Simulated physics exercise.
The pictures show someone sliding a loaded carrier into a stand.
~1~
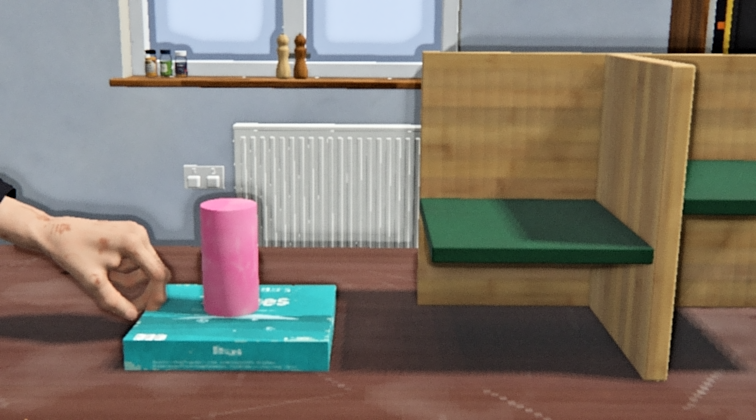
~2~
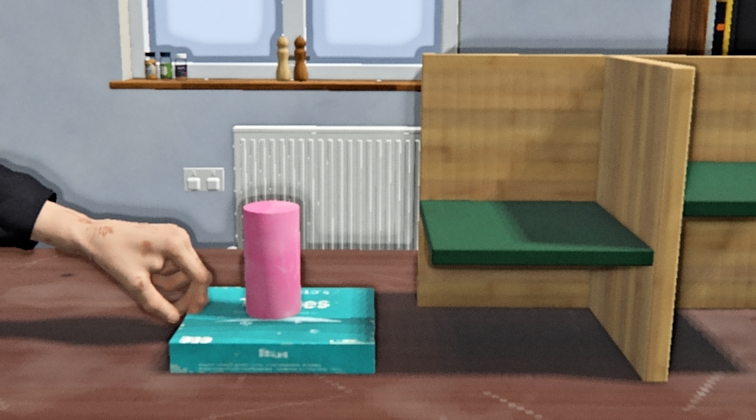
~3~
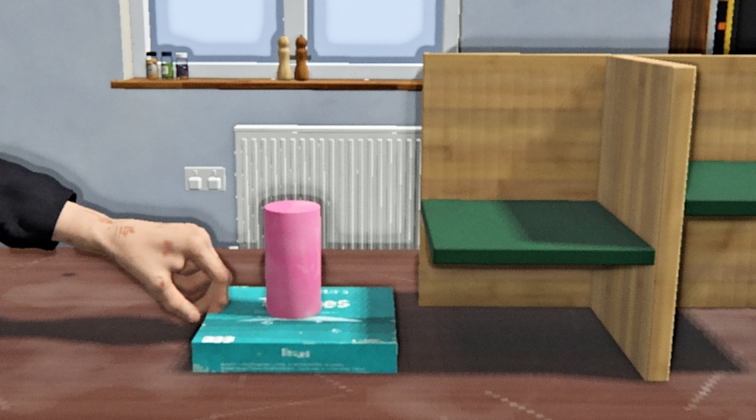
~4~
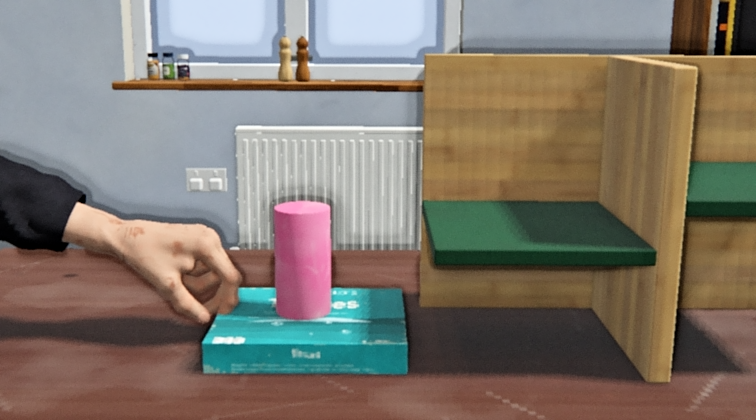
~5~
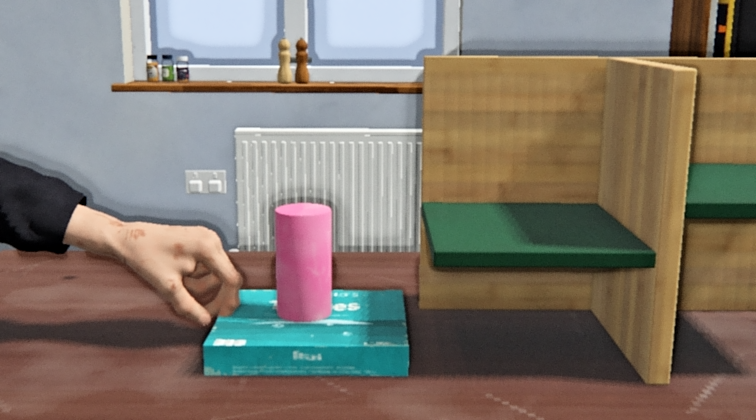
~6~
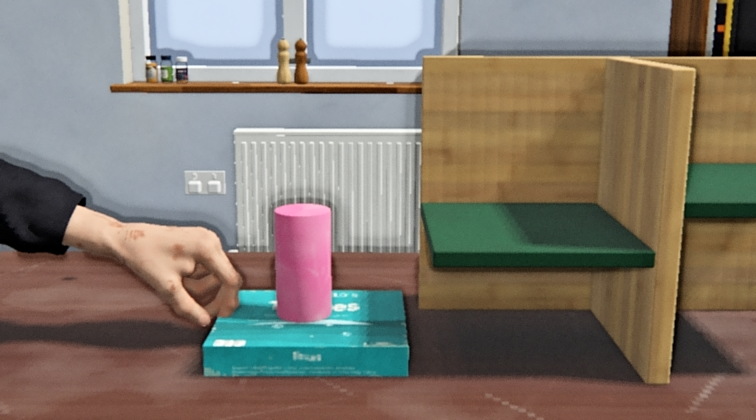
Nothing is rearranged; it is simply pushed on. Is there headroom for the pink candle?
Outcome: The pink candle is knocked back.
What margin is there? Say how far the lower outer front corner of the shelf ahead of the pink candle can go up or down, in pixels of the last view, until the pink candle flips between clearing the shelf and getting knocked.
Roughly 32 pixels up.
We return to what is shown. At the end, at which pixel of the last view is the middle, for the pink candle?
Its middle is close to (377, 303).
Then, 1.20 s past the last view, pink candle leaning 9° off how it started near (401, 260).
Then, 1.54 s past the last view, pink candle leaning 48° off how it started near (403, 261).
Then, 1.70 s past the last view, pink candle on its side near (379, 290).
Finally, the pink candle strikes the shelf, near (378, 303).
